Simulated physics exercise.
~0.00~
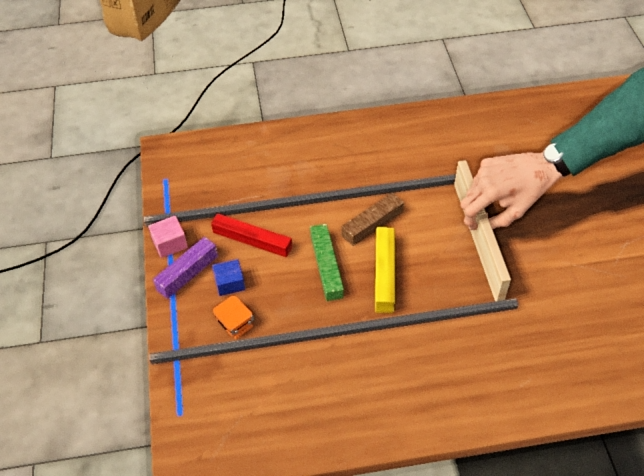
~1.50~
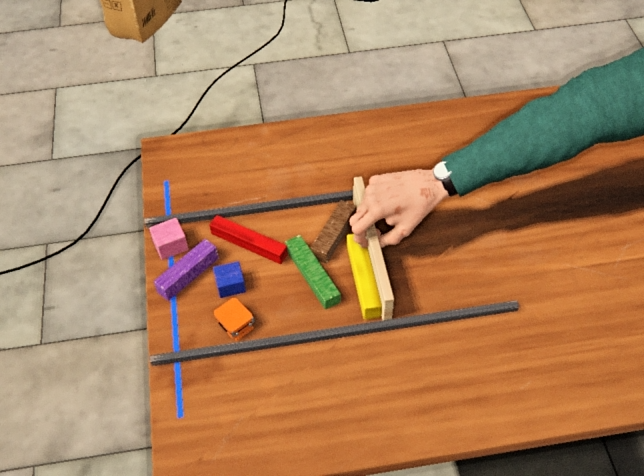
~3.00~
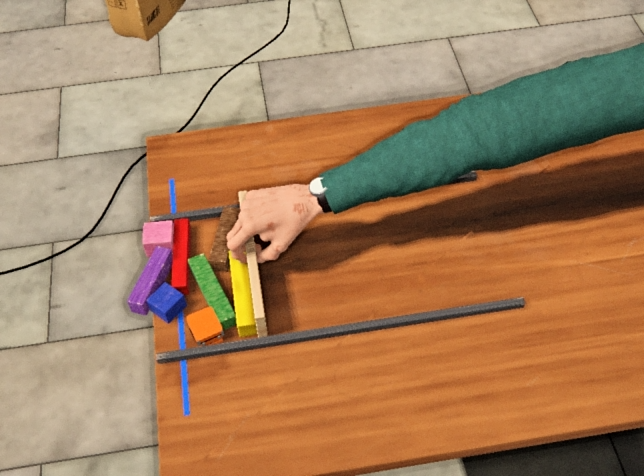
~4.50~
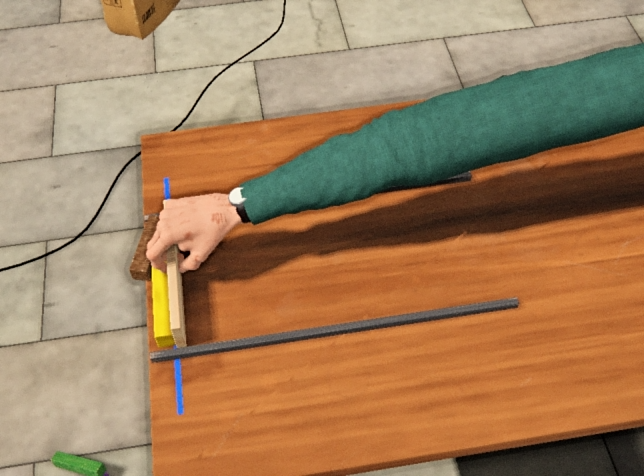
A hand in a green sleeve holds a pale upright board between two dark rails on a wooden table, seen from above, with grey floor tiles beyond. To its left lie yellow, green, brown and red bars, with pink, blue and orange blocks and a purple bar nearer the blue tape by the left edge. The hand pushes the board left, catching the yellow and brown bars, then crowding all the pieces together at the edge. It stops near the tape, with yellow and brown still against it. The other six are gone from the table, the green bar lying on the floor below.
